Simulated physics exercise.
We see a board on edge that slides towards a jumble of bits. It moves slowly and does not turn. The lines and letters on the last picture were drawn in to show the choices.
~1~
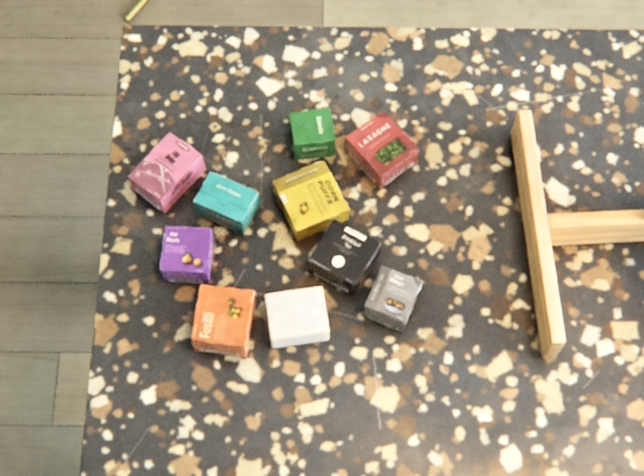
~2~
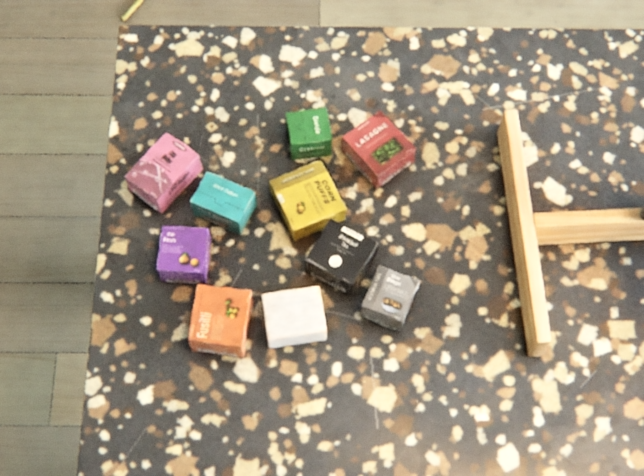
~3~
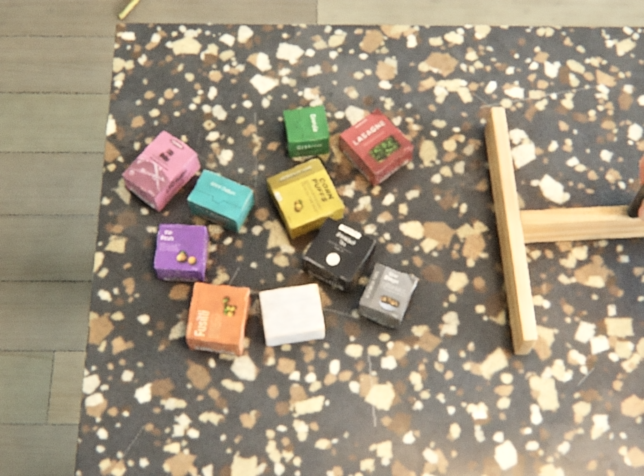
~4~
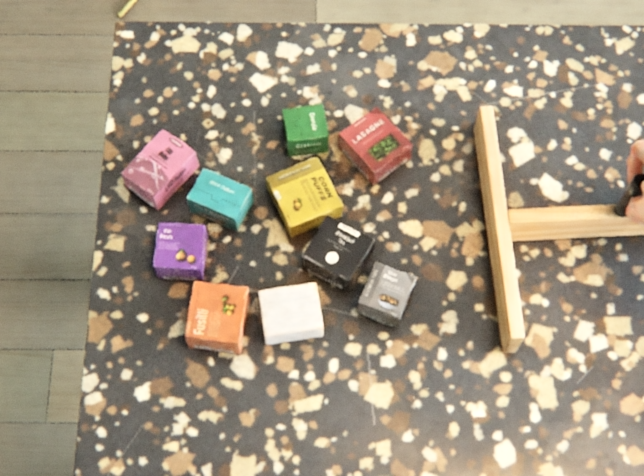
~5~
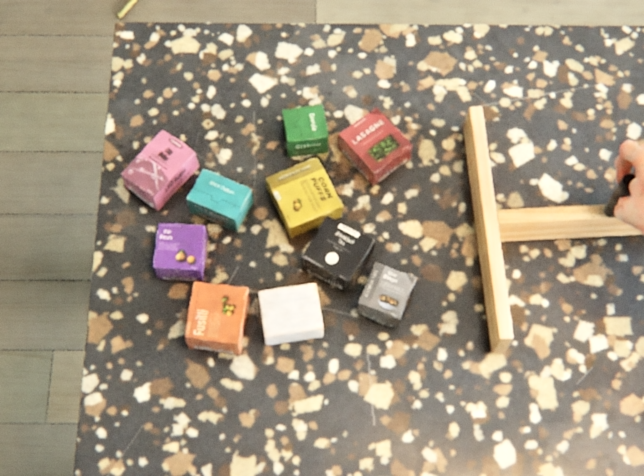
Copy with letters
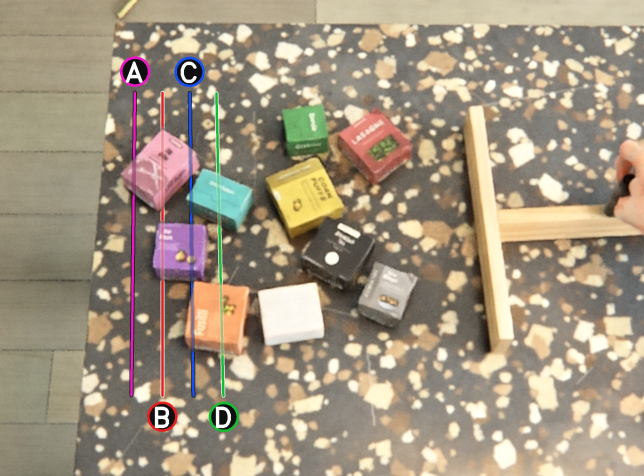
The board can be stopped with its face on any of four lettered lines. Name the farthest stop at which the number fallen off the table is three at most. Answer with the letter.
Up to line C.
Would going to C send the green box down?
No.
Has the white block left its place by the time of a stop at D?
Yes.
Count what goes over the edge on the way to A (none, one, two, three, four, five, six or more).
Six or more.
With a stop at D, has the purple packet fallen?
No.
On the copy, A at (133, 235); B at (162, 235); C at (192, 235); D at (220, 235).
On C. First, board (383, 216); green box (273, 123); red packet (330, 140).
Then, board (275, 216); orange box (140, 321); purple packet (164, 262).
Finally, board (193, 215); orange box over the edge; purple packet over the edge; two fallen.
By contrast, A drops seven; B drops five; D is within the limit but short.
